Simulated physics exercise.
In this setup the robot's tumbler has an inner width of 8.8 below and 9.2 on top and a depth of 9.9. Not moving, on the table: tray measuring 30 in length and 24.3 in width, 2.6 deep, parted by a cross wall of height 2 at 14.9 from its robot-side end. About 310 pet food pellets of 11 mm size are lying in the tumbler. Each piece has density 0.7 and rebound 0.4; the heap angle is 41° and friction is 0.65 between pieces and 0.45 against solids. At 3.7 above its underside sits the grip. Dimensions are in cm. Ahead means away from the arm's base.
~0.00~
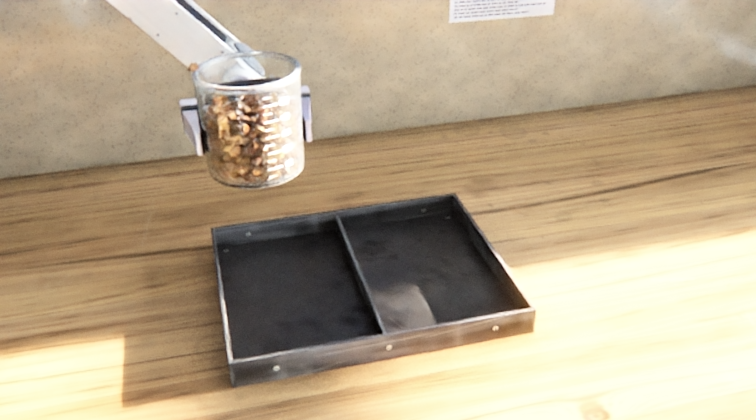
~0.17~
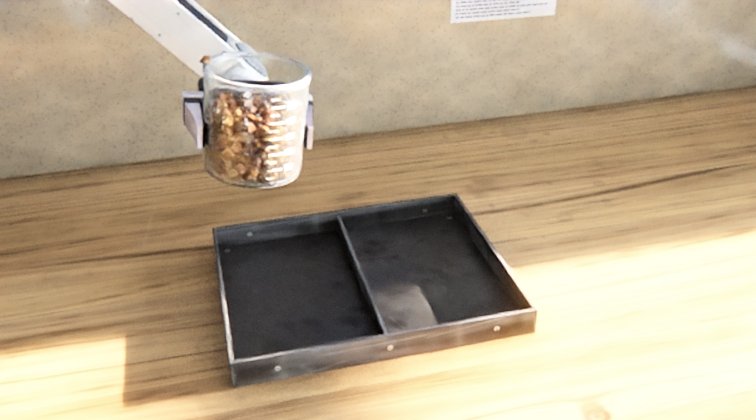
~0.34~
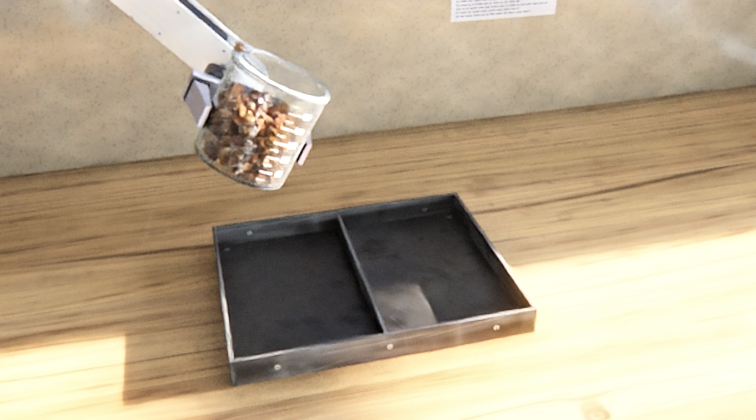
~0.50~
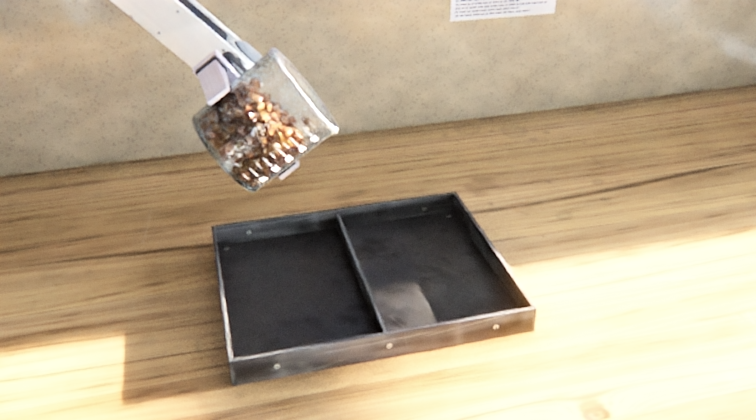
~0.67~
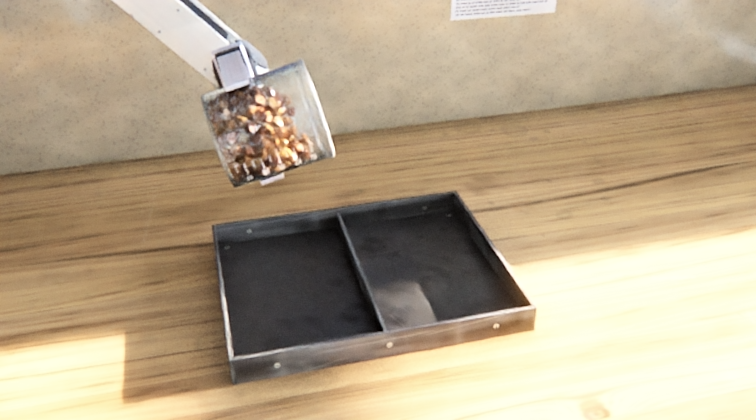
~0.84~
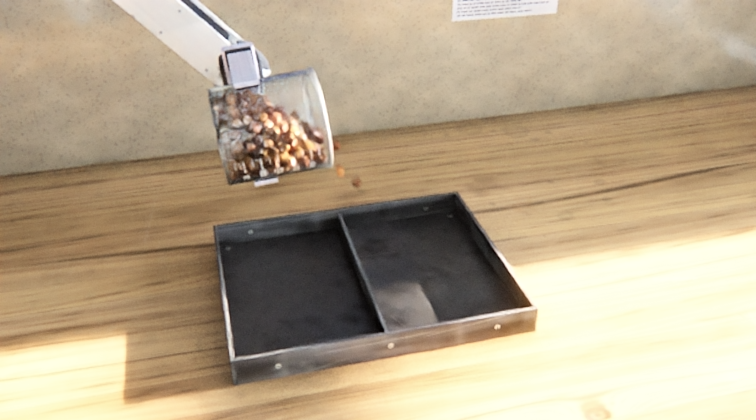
A white robot arm tilting a clear tumbler of brown pellets rightward above a divided black tray, a few pellets dropping out.
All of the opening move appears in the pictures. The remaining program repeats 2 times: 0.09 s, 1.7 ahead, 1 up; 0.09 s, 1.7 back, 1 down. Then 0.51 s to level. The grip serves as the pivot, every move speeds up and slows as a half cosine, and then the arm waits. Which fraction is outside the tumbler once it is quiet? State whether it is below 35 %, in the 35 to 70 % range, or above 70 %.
It is in the 35 to 70 % range.
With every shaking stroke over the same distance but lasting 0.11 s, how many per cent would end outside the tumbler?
I'd expect close to 30 per cent then.
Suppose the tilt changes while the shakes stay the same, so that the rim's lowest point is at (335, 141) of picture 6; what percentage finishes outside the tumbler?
I'd put it at roughly 15 %.
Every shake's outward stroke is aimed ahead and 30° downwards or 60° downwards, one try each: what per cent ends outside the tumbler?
Near 20 and 10 percent respectively.
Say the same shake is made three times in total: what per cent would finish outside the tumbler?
Expected share: About 55 %.
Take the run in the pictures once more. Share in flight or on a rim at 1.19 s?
Roughly 10 percent.
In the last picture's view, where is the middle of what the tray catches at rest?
At about (403, 273).
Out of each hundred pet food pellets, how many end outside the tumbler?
Estimate: Roughly 45 %.
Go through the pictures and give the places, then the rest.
In the first frame, tumbler middle at (252, 121), level; upper third of the load around (248, 113), from x 195 to 295, top at y 65; 306 in the tumbler.
In the second frame, tumbler middle at (255, 121), tilted 8° forward; upper third of the load around (251, 112), from x 205 to 295, top at y 60.
In the third frame, tumbler middle at (260, 120), tilted 29° forward; upper third of the load around (249, 110), from x 205 to 305, top at y 45.
In the fourth frame, tumbler middle at (264, 123), tilted 56° forward; upper third of the load around (249, 111), from x 205 to 310, top at y 80.
In the fifth frame, tumbler middle at (267, 125), tilted 77° forward; upper third of the load around (248, 108), from x 215 to 310, top at y 90.
In the sixth frame, tumbler middle at (269, 128), tilted 85° forward; upper third of the load around (247, 116), from x 220 to 355, top at y 95; 304 in the tumbler, 2 in flight or on a rim.
By 1.19 s, tilted 85° forward, highest piece 22 above the table; 231 in the tumbler, 38 in the far-side part, 5 in the robot-side part, 32 in flight or on a rim.
By 1.54 s, tilted 22° forward, highest piece 25 above the table; 174 in the tumbler, 113 in the far-side part, 14 in the robot-side part, 1 on the table or floor, 4 in flight or on a rim.
By 1.91 s, level, highest piece 23 above the table; 174 in the tumbler, 117 in the far-side part, 14 in the robot-side part, 1 on the table or floor.
By 2.96 s, level, highest piece 23 above the table; 174 in the tumbler, 117 in the far-side part, 14 in the robot-side part, 1 on the table or floor.
Final count, 174 in the tumbler, 117 in the far-side part, 14 in the robot-side part, 1 on the table or floor. That is 43 % outside the tumbler.
